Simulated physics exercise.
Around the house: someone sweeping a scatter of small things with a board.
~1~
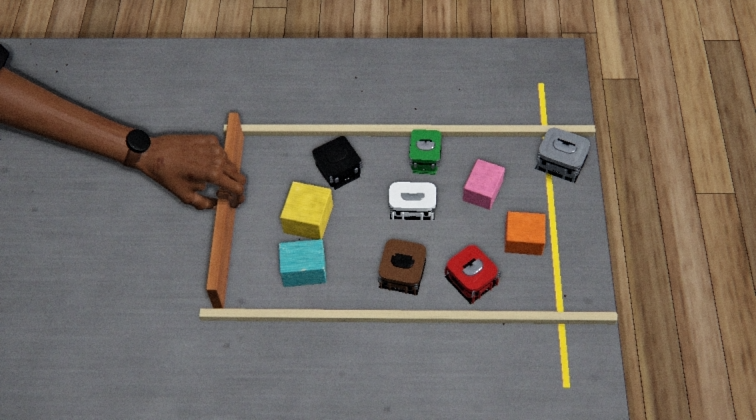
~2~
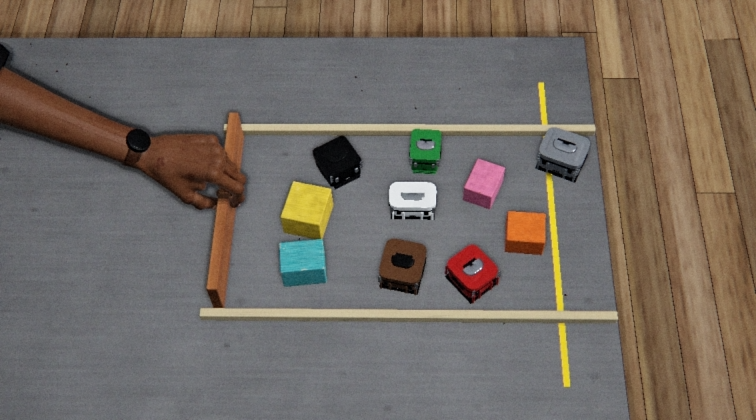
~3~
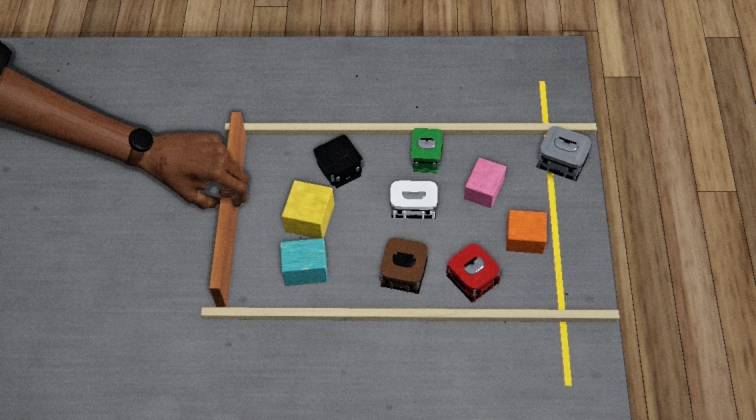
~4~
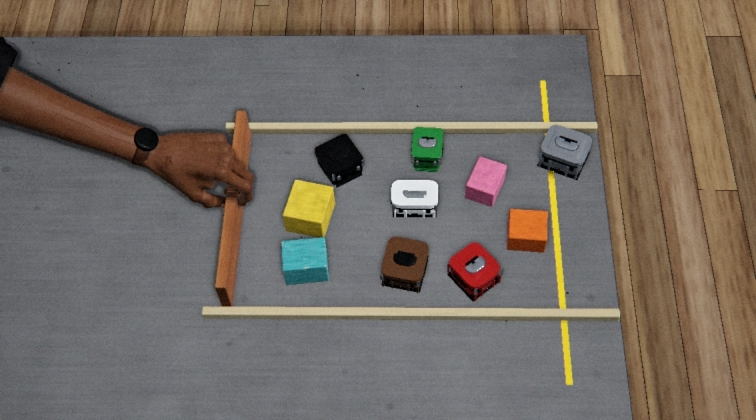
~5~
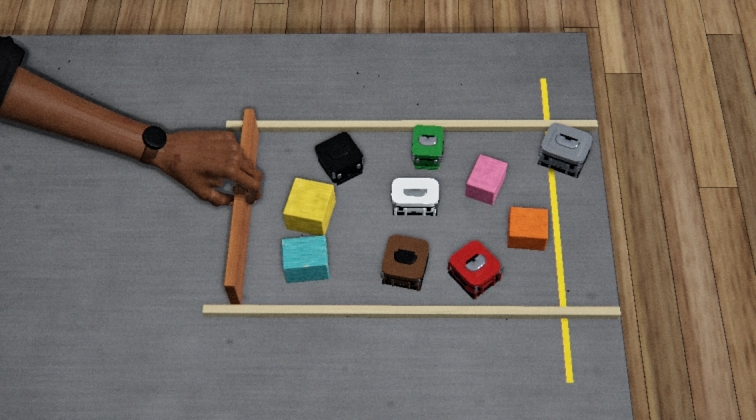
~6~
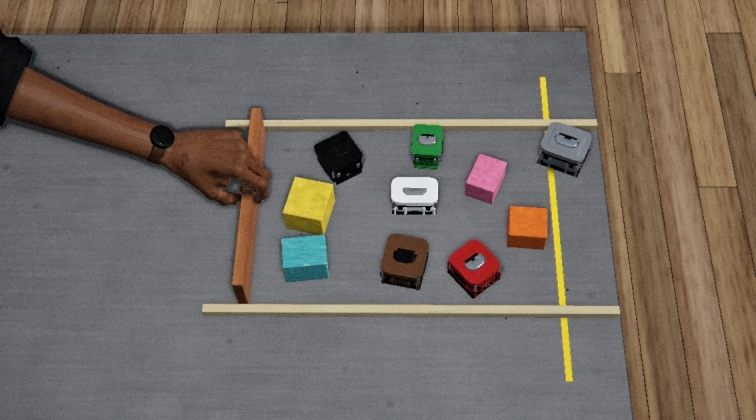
At first, a hand holds a wooden board upright at the left end of two pale rails, with colourful blocks and small cases scattered between them and a grey case by the yellow tape. The hand then slides the board slightly right, towards the yellow and teal blocks, while the objects stay essentially still.
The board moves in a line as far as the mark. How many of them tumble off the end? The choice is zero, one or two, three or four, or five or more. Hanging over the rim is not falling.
As it turns out, the number that fall off is five or more.
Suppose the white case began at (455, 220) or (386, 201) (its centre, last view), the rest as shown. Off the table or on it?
In that order, it falls; comes down.
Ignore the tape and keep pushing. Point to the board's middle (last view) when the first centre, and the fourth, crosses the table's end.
Near (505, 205) and (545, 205).
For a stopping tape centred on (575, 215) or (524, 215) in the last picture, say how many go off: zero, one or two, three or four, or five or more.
One after another: At least five; one to two.
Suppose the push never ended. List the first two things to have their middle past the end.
The order is the red case, the orange block.
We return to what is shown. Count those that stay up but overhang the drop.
Overhanging: 0.
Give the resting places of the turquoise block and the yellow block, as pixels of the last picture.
About (583, 261), and the other about (576, 204).
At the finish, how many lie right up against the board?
In contact: 4.
Soon after, none off yet; grey case at rest near (565, 149); orange block at rest near (527, 228); pink block at rest near (486, 179).
After that, none off yet; grey case at rest near (565, 149); orange block at rest near (528, 228); pink block displaced about its own width near (520, 175).
And then, none off yet; grey case moving near (569, 143); orange block displaced well along near (595, 228); pink block displaced well along near (560, 170).
In the end, the number that fall off is five or more; gone, brown case, white case, red case, pink block, orange block and grey case.
